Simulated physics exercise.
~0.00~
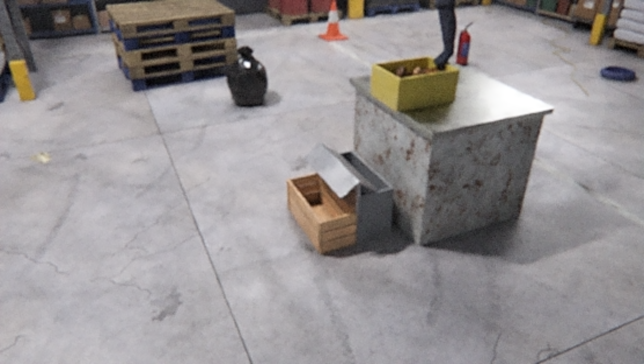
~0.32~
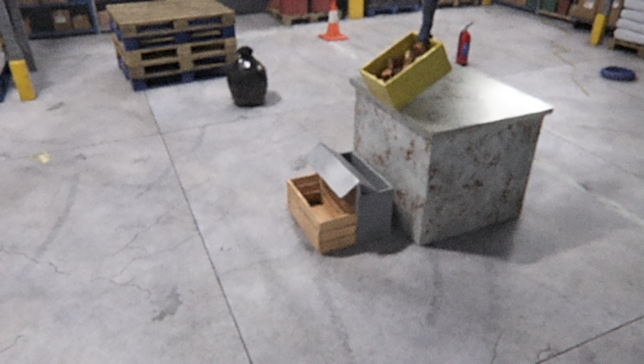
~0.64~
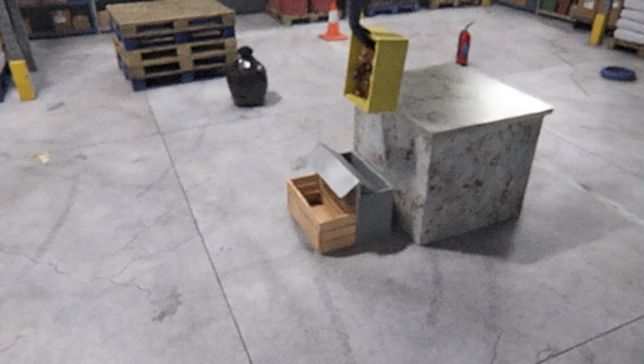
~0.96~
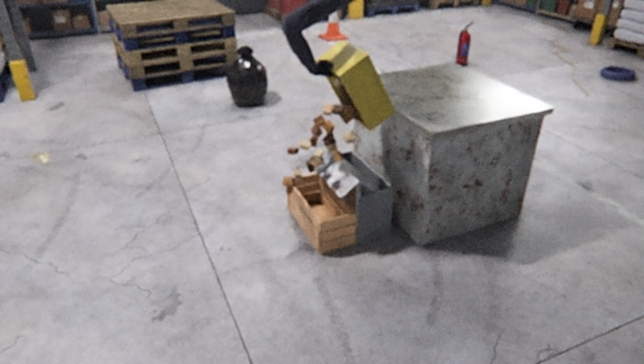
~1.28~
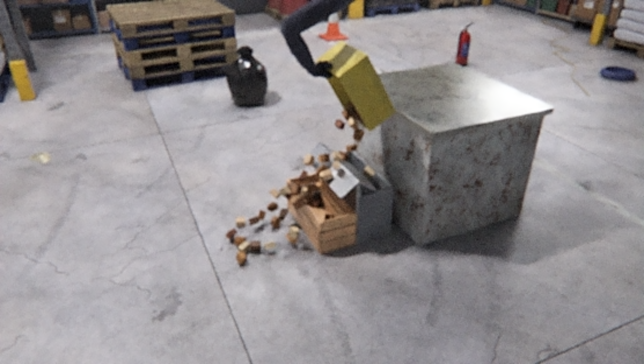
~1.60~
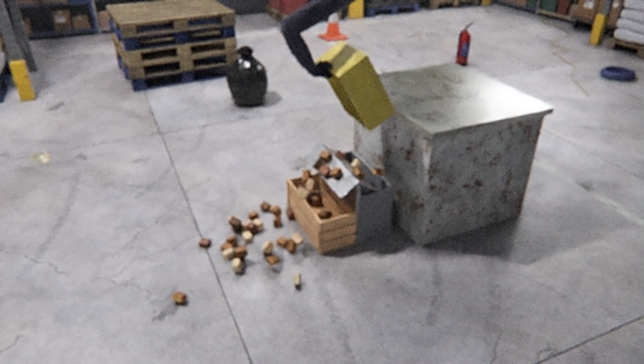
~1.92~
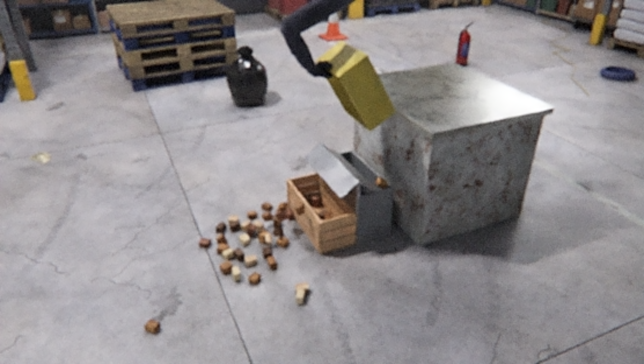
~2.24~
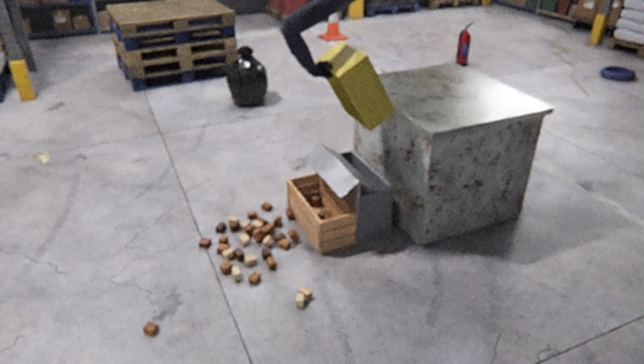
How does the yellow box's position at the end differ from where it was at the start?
At the start the yellow box sits level on top of the bench. At the end it is farther left, held tipped over in the air beside the bench's left edge, above the containers.
Warehouse floor with a dark mechanical arm tipping a yellow box off a bench, most wooden blocks scattering beyond a wooden tub.
